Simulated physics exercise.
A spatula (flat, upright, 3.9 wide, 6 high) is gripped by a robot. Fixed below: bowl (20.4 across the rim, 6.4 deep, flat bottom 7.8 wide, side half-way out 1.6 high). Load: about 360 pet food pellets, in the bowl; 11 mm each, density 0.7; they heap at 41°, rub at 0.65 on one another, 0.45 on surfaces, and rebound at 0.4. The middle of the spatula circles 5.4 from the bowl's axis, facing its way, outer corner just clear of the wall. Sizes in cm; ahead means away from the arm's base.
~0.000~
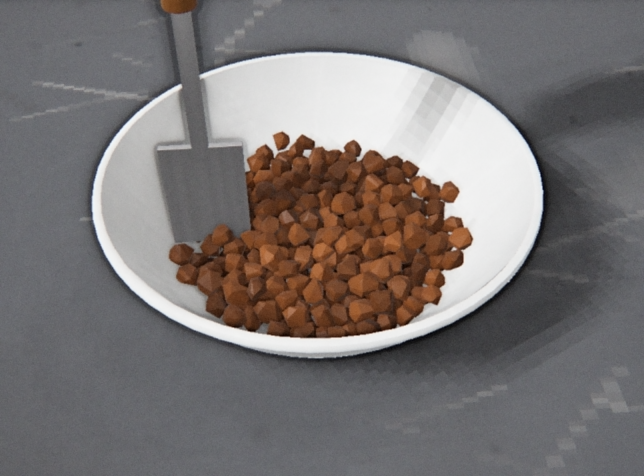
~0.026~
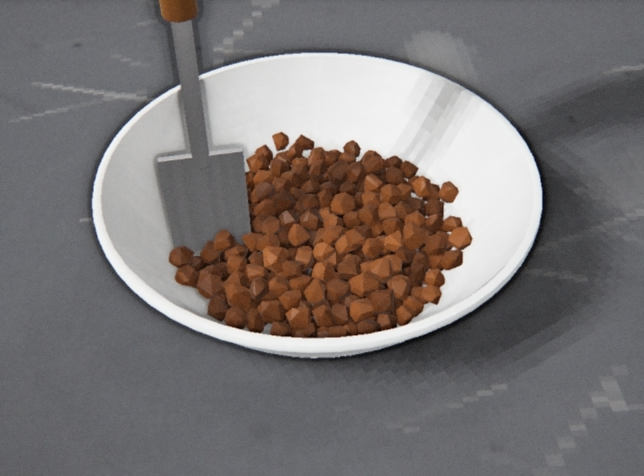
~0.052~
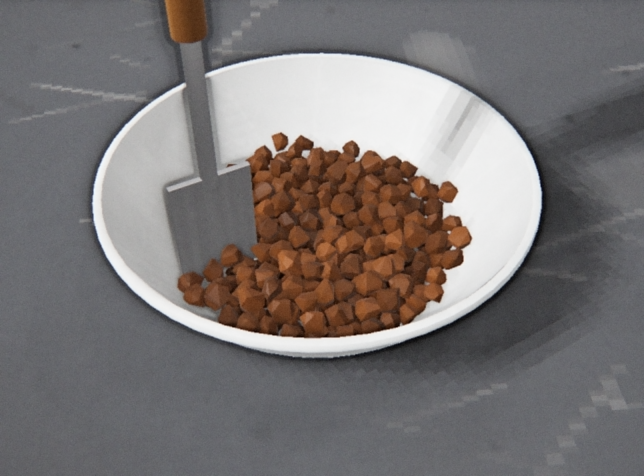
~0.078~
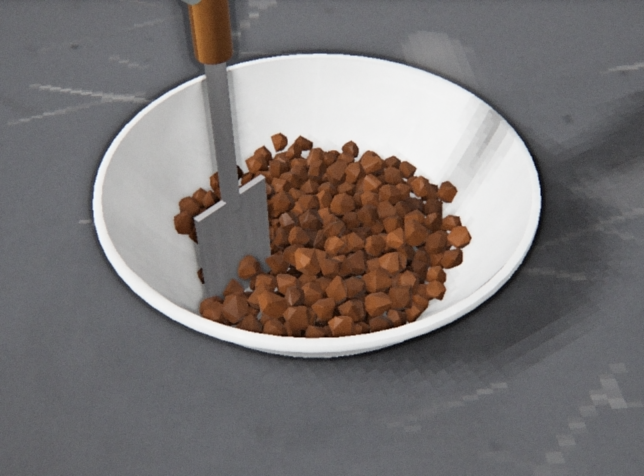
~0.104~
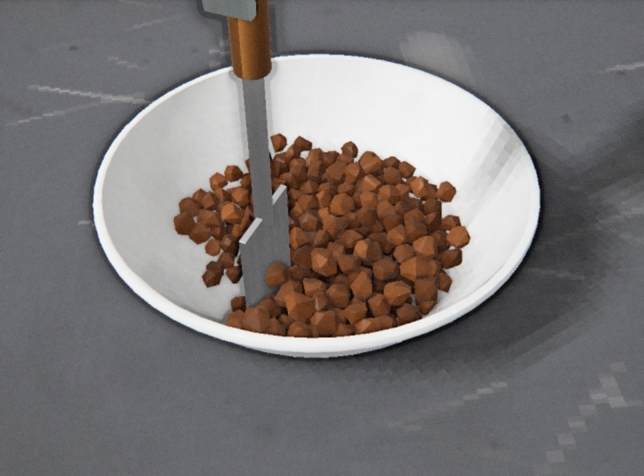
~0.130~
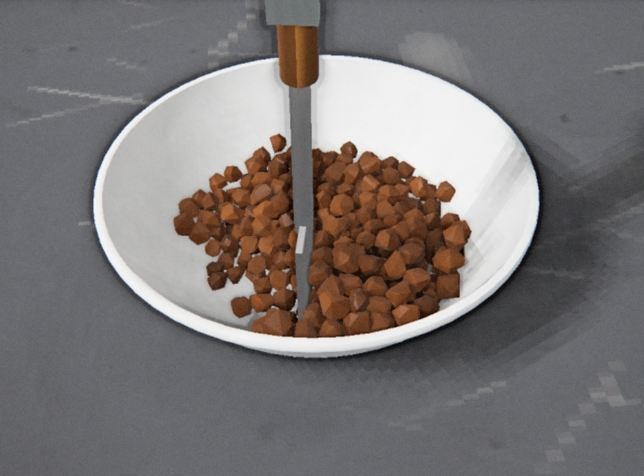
In a wide white bowl on a dark grey surface, a robot's flat metal spatula swept rightward from the left side through a heap of brown pellets, turning edge-on and pushing some along.
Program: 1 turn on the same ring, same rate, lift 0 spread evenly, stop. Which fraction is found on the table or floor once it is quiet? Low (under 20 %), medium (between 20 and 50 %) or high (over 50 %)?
Answer: Low; under 20 % of the pet food pellets finish on the table or floor.
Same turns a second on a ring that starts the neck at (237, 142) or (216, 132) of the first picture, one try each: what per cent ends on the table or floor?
Some 0 and 10 per cent.
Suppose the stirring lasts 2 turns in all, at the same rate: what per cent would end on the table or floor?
Then about 25 per cent.
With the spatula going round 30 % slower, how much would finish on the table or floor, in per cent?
It would be near 0 per cent.
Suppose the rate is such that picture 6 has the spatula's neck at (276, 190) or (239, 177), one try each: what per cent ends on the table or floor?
About 5 and 5 per cent.
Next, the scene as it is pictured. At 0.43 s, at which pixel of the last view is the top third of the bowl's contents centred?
Around (225, 139).
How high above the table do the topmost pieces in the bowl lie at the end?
Roughly 6.5 cm.
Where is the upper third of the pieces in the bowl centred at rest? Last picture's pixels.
Near (241, 285).
After 0.28 s, 186° round, highest piece 9 above the table; 352 in the bowl, 7 in flight or on the tool.
After 0.43 s, 292° round, highest piece 9 above the table; 338 in the bowl, 12 on the table or floor, 9 in flight or on the tool.
After 0.70 s, 0° round, highest piece 7 above the table; 316 in the bowl, 43 on the table or floor.
After 1.40 s, 0° round, highest piece 7 above the table; 316 in the bowl, 43 on the table or floor.
At rest, 316 in the bowl, 43 on the table or floor. That is 12 % on the table or floor.
